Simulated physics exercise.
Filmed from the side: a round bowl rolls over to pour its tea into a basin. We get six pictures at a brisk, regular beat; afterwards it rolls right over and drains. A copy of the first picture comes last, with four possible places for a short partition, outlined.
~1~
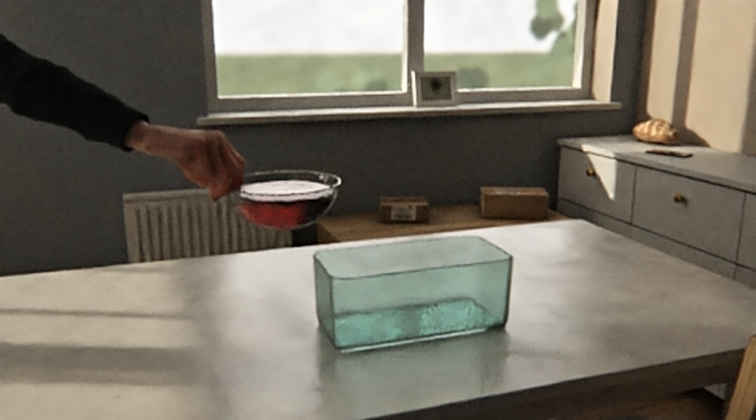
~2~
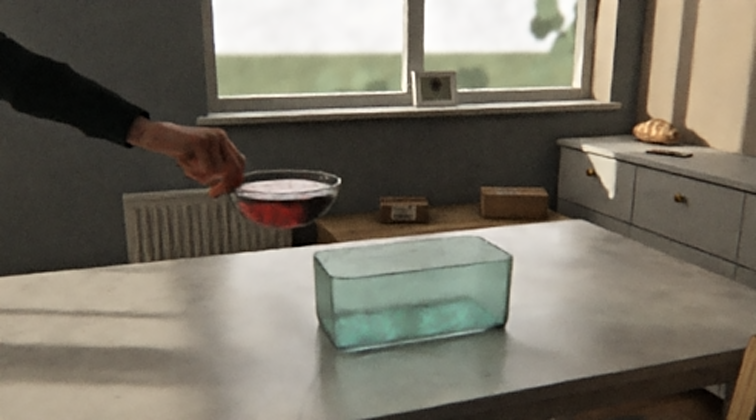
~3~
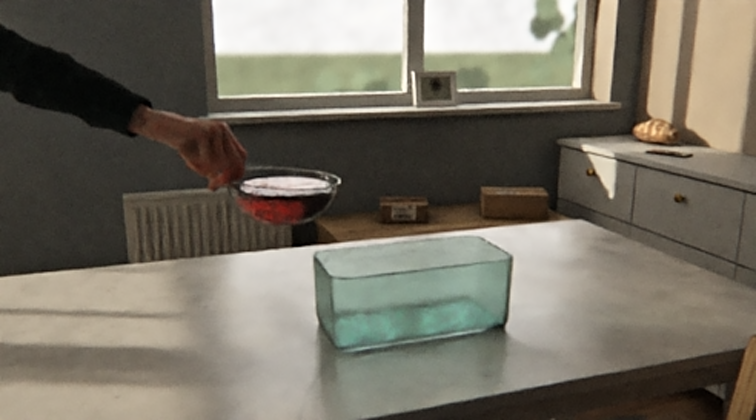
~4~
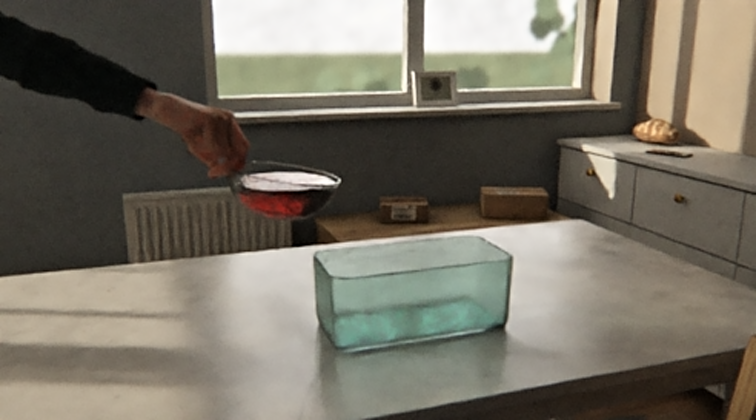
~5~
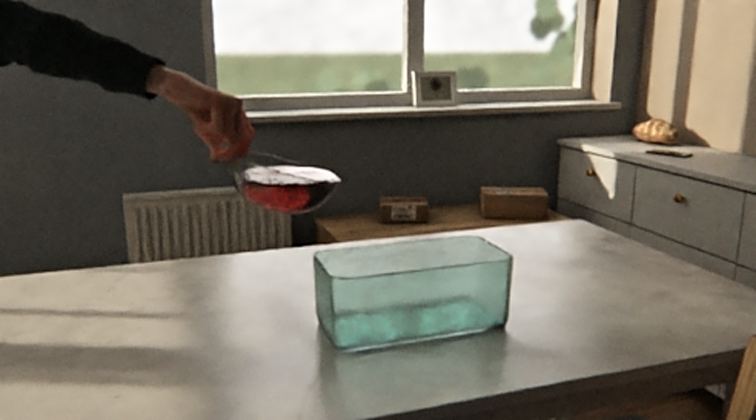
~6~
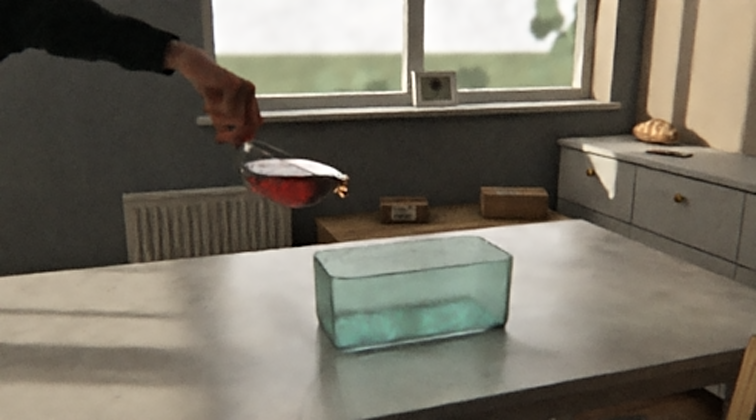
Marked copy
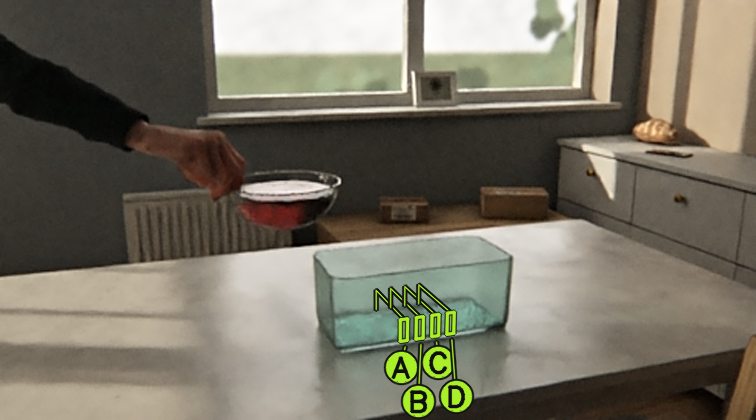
The clip opens with a hand at the left holding a clear round bowl of reddish tea level above a table, where a greenish glass basin sits. The hand lifts and gradually tilts the bowl to the right, and a little tea slips over its lip.
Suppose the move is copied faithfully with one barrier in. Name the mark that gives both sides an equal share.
Choose B.
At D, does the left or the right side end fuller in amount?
The left one.
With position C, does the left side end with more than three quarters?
Yes.
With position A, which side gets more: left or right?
More ends on the right.
On the marked copy, A at (405, 346); B at (421, 344); C at (436, 341); D at (451, 339).
If A is chosen, about 18 % ends left of the wall and 81 % right of it.
If B is chosen, about 46 % ends left of the wall and 53 % right of it.
If C is chosen, about 83 % ends left of the wall and 15 % right of it.
If D is chosen, about 88 % ends left of the wall and 11 % right of it.
